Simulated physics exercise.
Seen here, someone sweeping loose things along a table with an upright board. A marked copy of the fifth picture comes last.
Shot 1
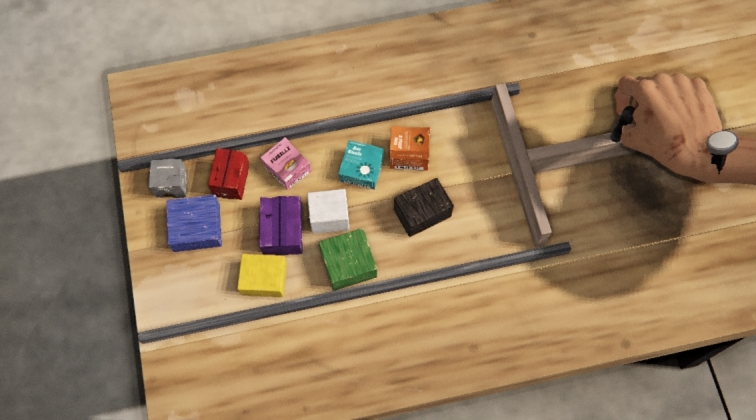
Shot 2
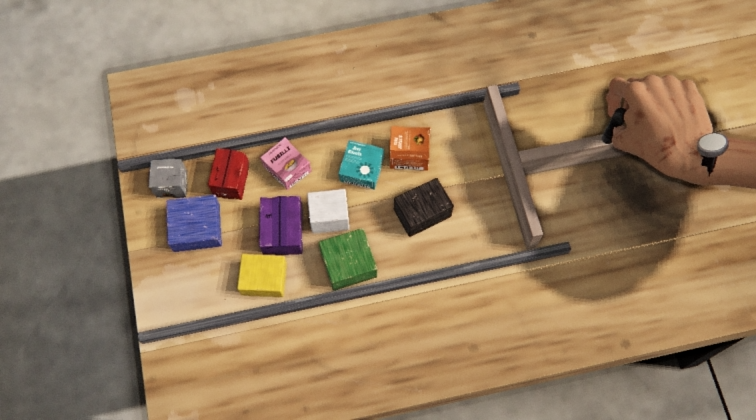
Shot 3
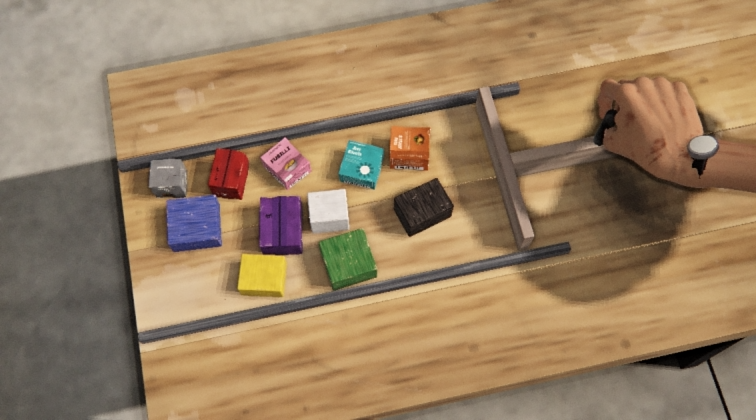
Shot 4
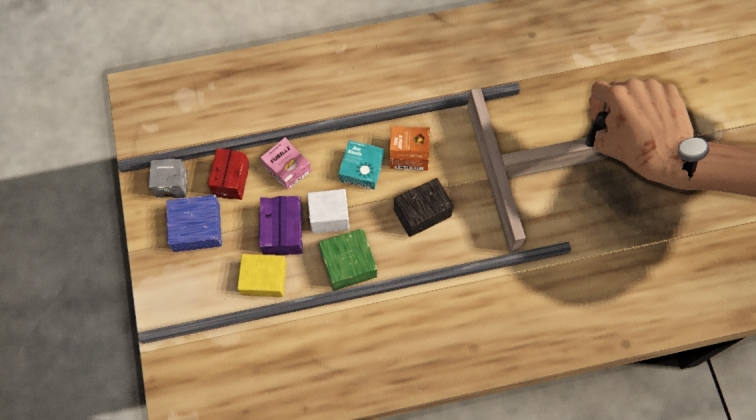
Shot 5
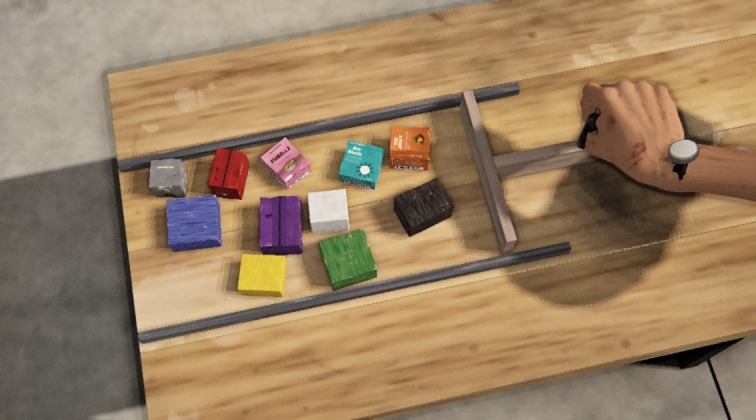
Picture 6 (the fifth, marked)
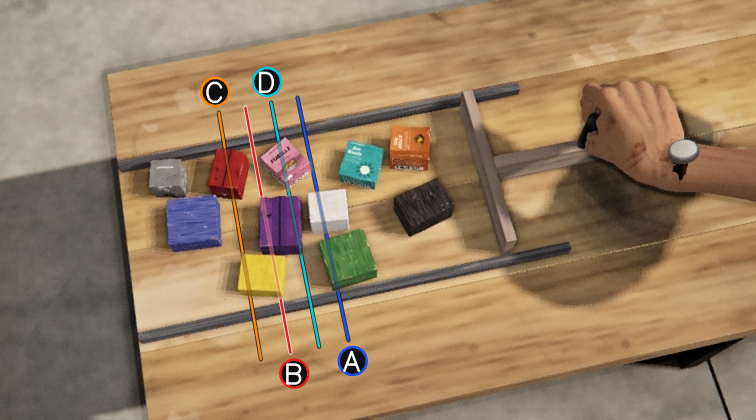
A hand slides an upright board slowly left along a table toward scattered colourful blocks.
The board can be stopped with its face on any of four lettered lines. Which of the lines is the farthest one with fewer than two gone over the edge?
No second one falls up to D.
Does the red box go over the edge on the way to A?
No.
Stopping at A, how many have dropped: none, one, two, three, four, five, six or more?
The count is none.
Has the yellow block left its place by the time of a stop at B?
Yes.
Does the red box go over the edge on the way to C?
Yes.
On the marked copy, A at (322, 212); B at (267, 223); C at (239, 229); D at (294, 218).
Following D. Soon after the start, board (419, 177); orange packet (385, 156); turquoise packet (348, 169).
Later, board (350, 191); red box (209, 178); purple box (242, 235).
In the end, board (295, 202); grey packet (124, 186); blue block (140, 237); none fallen.
As for the rest, A is within the limit but short; B drops two; C drops three.
